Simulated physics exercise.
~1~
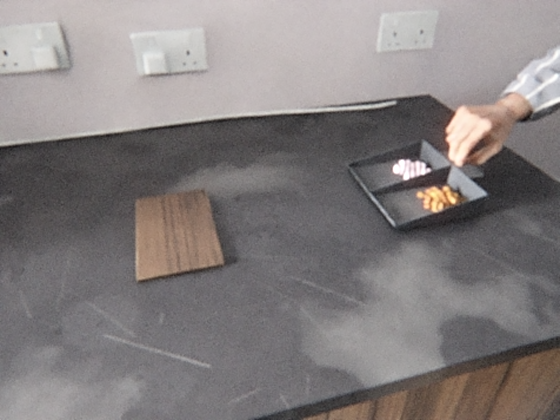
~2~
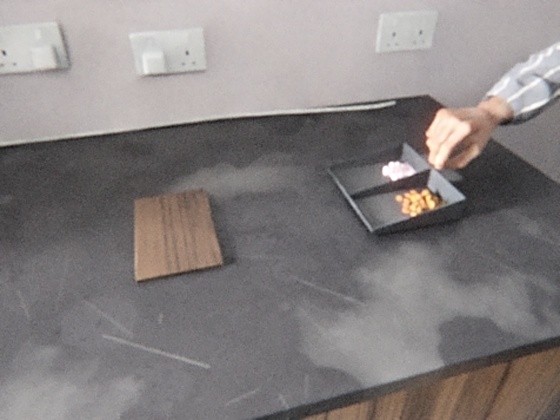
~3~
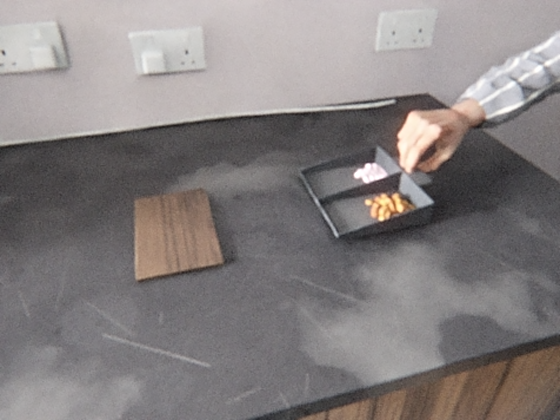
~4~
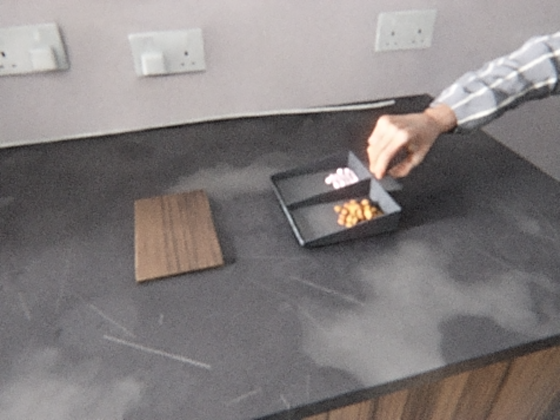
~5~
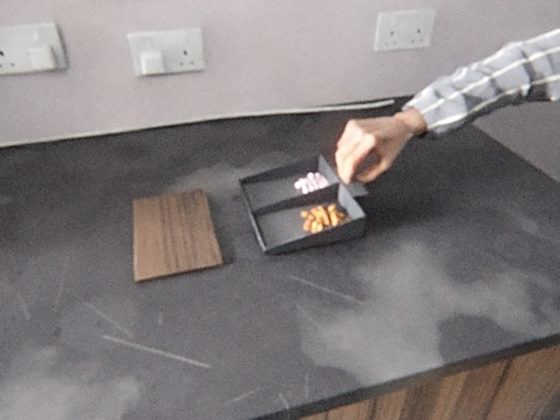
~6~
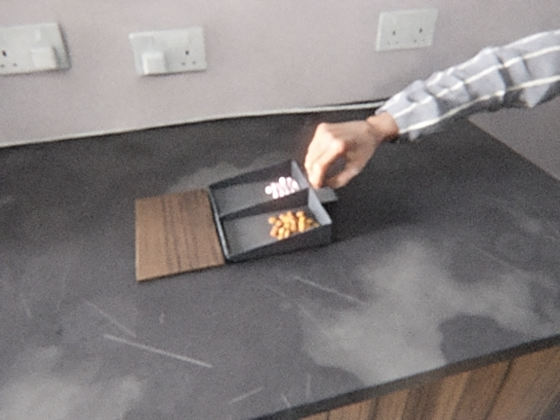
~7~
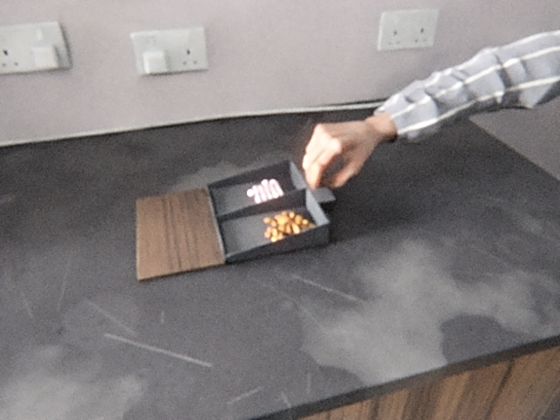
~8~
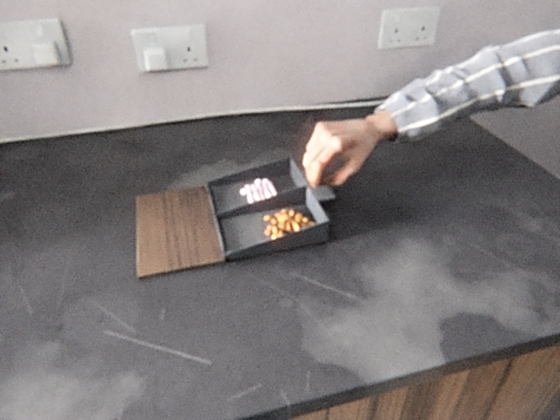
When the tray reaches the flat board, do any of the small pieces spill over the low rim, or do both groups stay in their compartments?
Both groups stay in their compartments. The pale pink pieces slide towards the board but remain inside, and the orange ones stay in their part too.
